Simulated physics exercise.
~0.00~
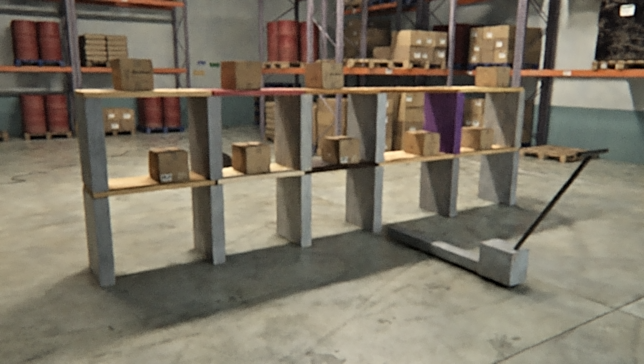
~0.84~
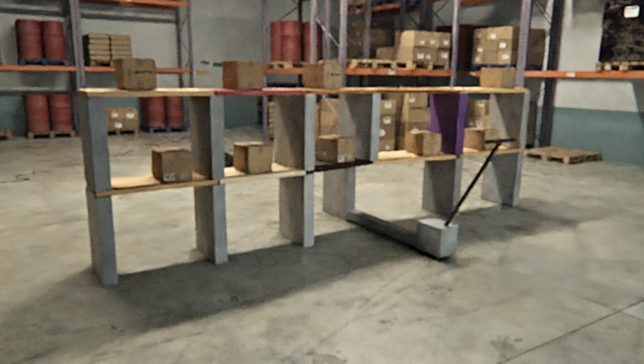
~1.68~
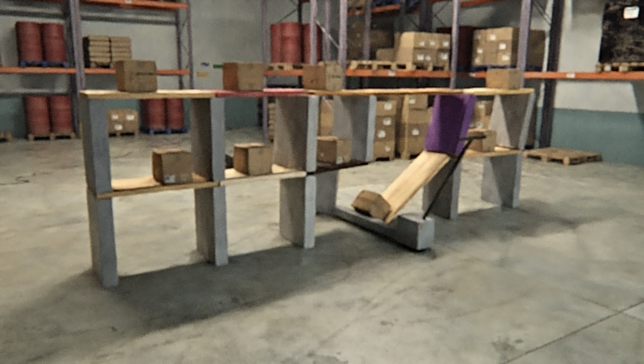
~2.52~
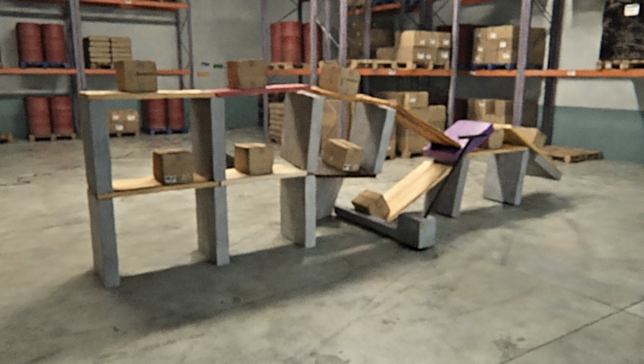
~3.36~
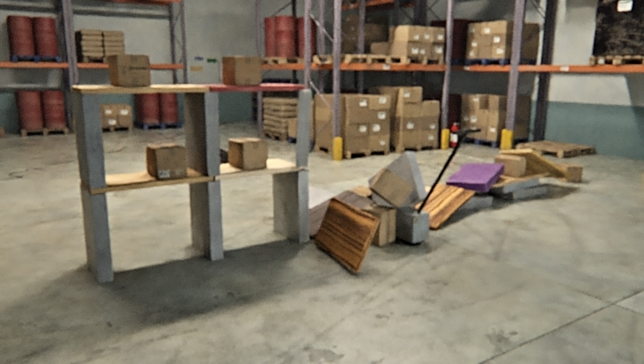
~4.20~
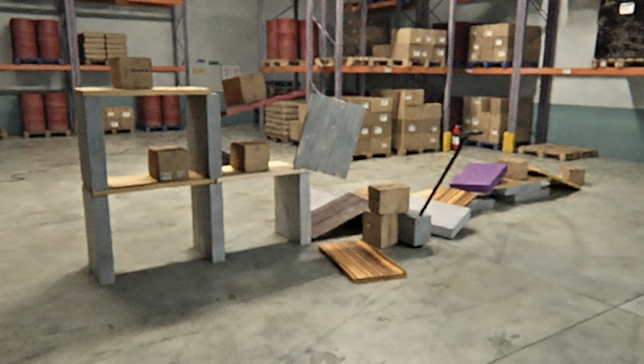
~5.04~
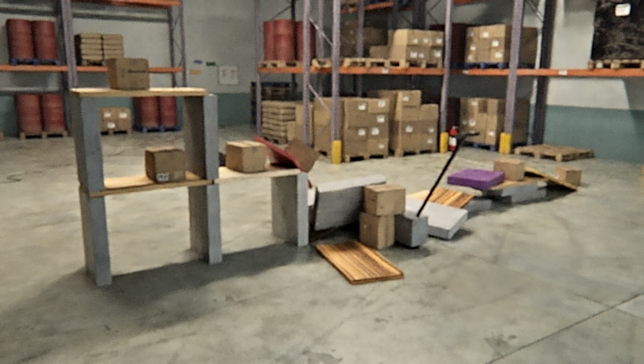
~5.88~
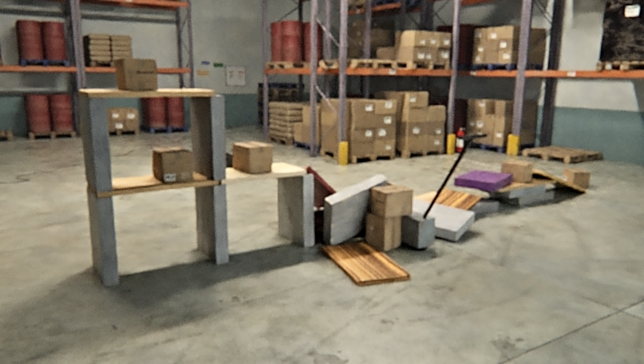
In a warehouse with drums and stacked cartons on racks behind, a slightly swaying camera faces a long two-tier row of grey uprights and wooden boards holding cartons, with a red board near the middle and a purple upright toward the right. A low jack with a long handle slides left into the row's base. The purple upright leans and topples, and the boards and cartons around it drop. The right side collapses into a heap, then the red board tilts and slides down as more uprights fall. At the end, the left part still stands beside the strewn pieces.
